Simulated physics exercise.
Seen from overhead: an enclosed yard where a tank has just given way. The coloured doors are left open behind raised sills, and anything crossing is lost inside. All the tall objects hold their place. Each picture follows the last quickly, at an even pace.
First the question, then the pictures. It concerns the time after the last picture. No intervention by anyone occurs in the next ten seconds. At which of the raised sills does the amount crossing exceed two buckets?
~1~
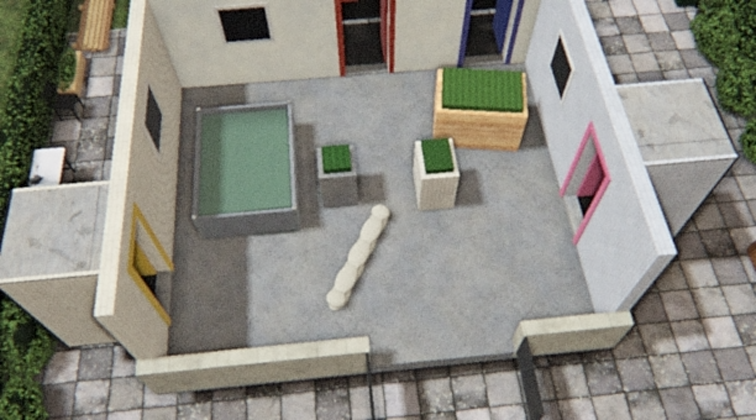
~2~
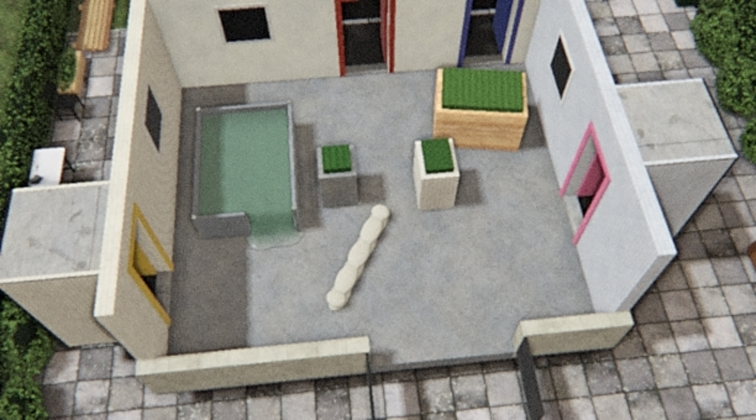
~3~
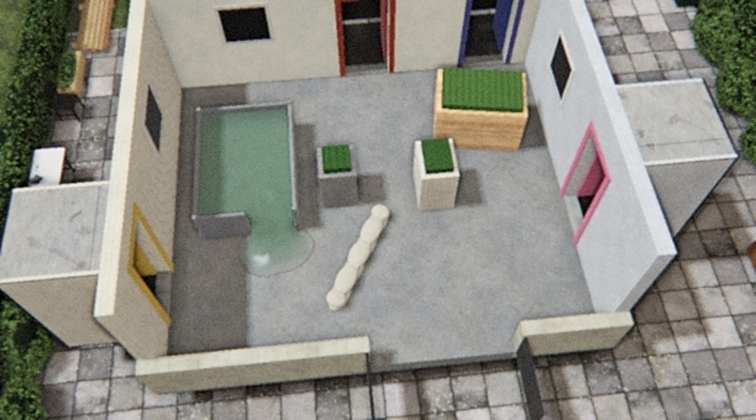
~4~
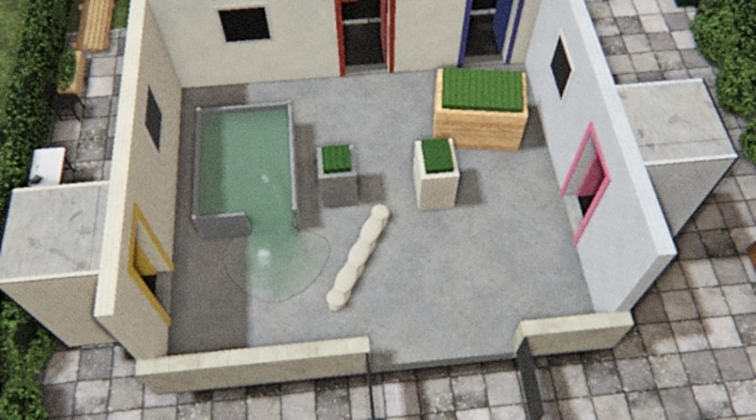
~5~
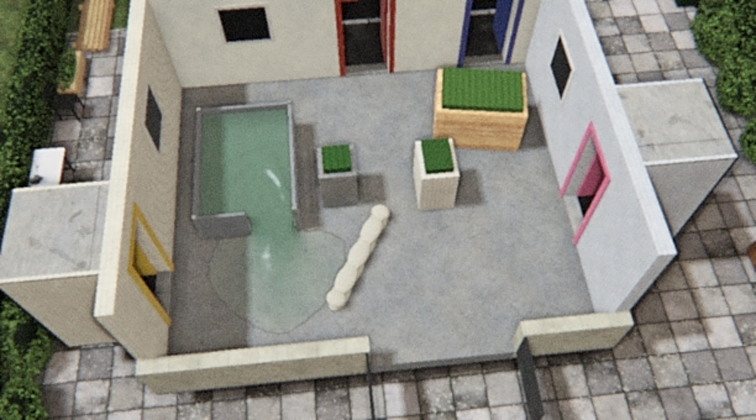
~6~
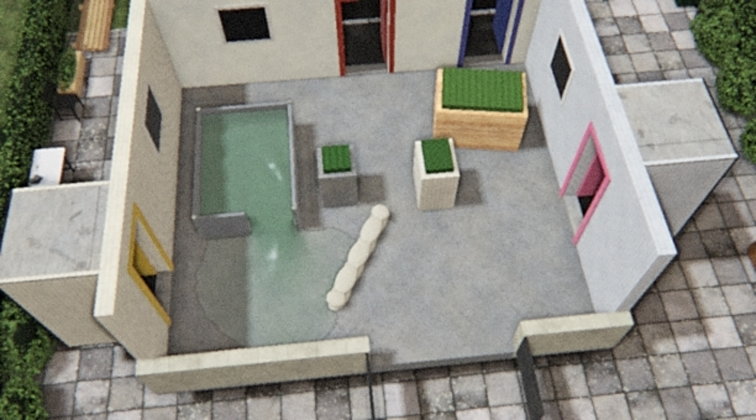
The blue door will pass two buckets at most; the red door will pass two buckets at most; the pink door will pass two buckets at most; the yellow door will pass more than two buckets.
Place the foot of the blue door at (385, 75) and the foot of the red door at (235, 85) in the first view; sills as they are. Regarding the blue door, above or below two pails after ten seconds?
Blue is not flooded.
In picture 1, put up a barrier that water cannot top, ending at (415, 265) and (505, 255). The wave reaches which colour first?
The door marked yellow is first.
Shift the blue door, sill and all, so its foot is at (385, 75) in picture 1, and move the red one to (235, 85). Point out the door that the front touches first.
The answer is the yellow-painted one.
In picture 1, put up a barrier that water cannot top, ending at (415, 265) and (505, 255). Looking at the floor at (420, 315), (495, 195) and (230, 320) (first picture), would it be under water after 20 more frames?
In that order: Wet, no water, flooded.
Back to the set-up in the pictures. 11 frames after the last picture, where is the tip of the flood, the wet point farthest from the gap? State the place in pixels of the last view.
My guess is roughly (485, 340).
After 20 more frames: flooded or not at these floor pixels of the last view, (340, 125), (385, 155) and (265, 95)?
First spared, then swamped, then spared.
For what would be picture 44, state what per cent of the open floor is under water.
Roughly 65 percent, I reckon.
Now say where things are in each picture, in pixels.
The tank at (245, 160) is whole and still, in the first frame.
The front is at (298, 236), out from the gap at (272, 223), in the second frame.
Water pours out at (273, 224) and has run to (262, 272), in the third frame.
The front is at (266, 297), out from the gap at (273, 225), in the fourth frame.
Water pours out at (273, 225) and has run to (285, 329), in the fifth frame.
The front is at a hidden place, out from the gap at (273, 224), in the sixth frame.
A moment on, water covers 15 % of the floor; the blue door not reached, the red door not reached, the pink door not reached, the yellow door wet at the sill, nothing in.
Next, water covers 25 % of the floor; the blue door not reached, the red door not reached, the pink door not reached, the yellow door wet at the sill, nothing in.
Then, water covers 45 % of the floor; the blue door not reached, the red door not reached, the pink door not reached, the yellow door under two buckets in.
Later, water covers 65 % of the floor; the blue door not reached, the red door not reached, the pink door wet at the sill, nothing in, the yellow door over two buckets in.
In the end, water covers 90 % of the floor; the blue door wet at the sill, nothing in, the red door wet at the sill, nothing in, the pink door wet at the sill, nothing in, the yellow door over two buckets in.
